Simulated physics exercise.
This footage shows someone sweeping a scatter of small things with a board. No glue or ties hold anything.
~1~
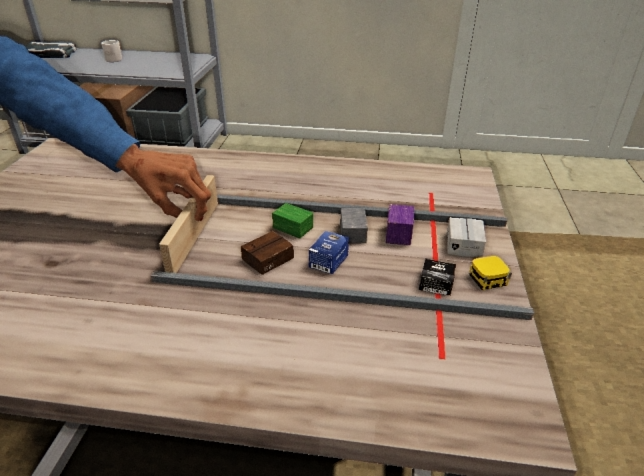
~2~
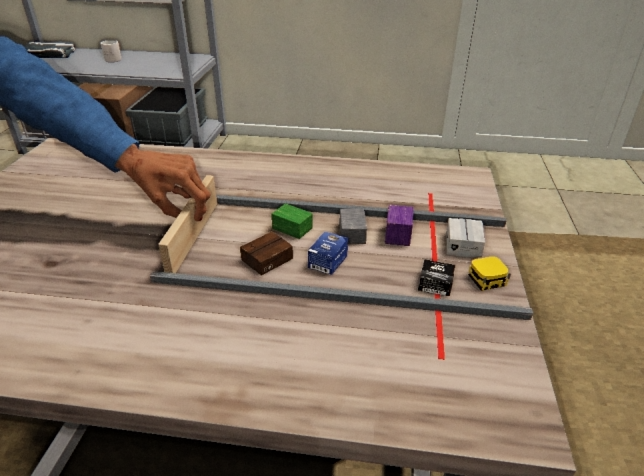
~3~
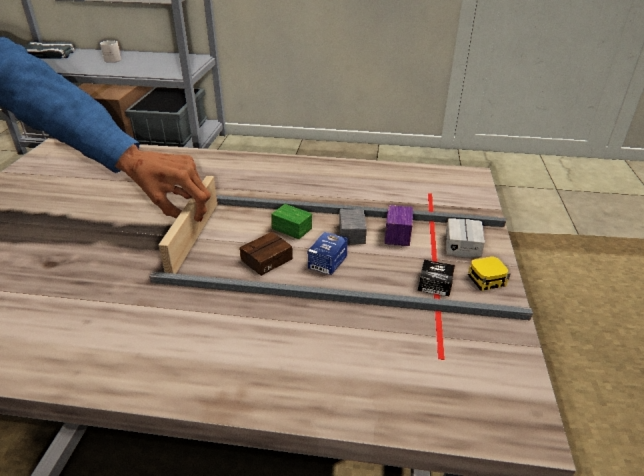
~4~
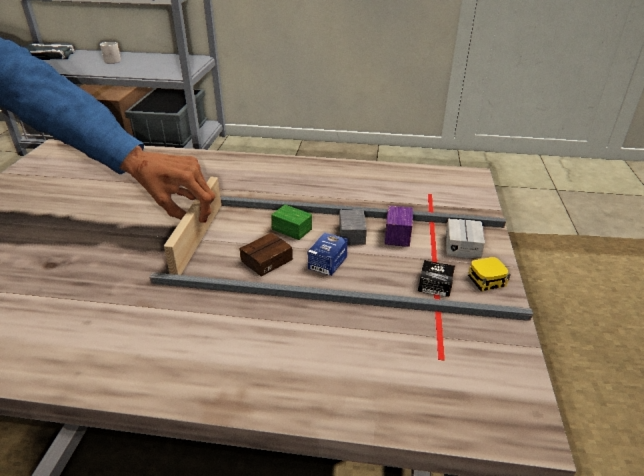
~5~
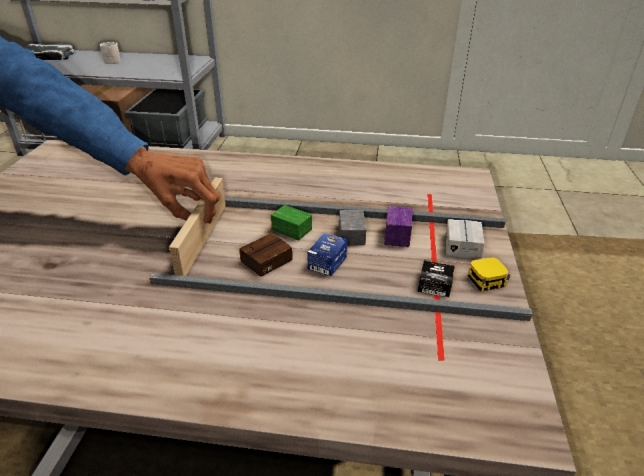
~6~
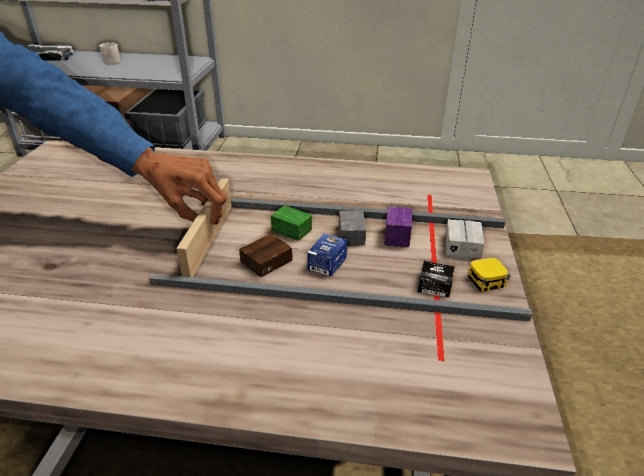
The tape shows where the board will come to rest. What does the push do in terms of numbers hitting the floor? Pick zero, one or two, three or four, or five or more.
It sends one or two to the floor.
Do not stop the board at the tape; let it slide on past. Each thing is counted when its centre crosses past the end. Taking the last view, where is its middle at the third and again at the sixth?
At (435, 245) for the third, at (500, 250) for the sixth.
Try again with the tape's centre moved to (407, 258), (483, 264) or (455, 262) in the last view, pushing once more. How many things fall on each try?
Try by try, 0, 5 and 3.
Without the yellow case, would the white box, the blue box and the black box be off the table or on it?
Outcome - white box falling, blue box staying, black box staying.
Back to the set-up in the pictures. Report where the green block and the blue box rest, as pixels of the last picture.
The green block comes to rest close to (451, 232), while the blue box rests close to (486, 264).
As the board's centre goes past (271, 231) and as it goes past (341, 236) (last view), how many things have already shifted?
So 2, and at the other place 5.
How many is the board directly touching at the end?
It's 2.
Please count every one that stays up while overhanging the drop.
Looks like 2 of them.
A little later, none off yet; yellow case at rest near (488, 275); white box at rest near (464, 239); black box at rest near (436, 279).
Next, none off yet; yellow case shifted a little near (503, 275); white box shifted about its own width near (506, 243); black box shifted about its own width near (480, 287).
When it is over, the number that fall off is one or two; down, white box.
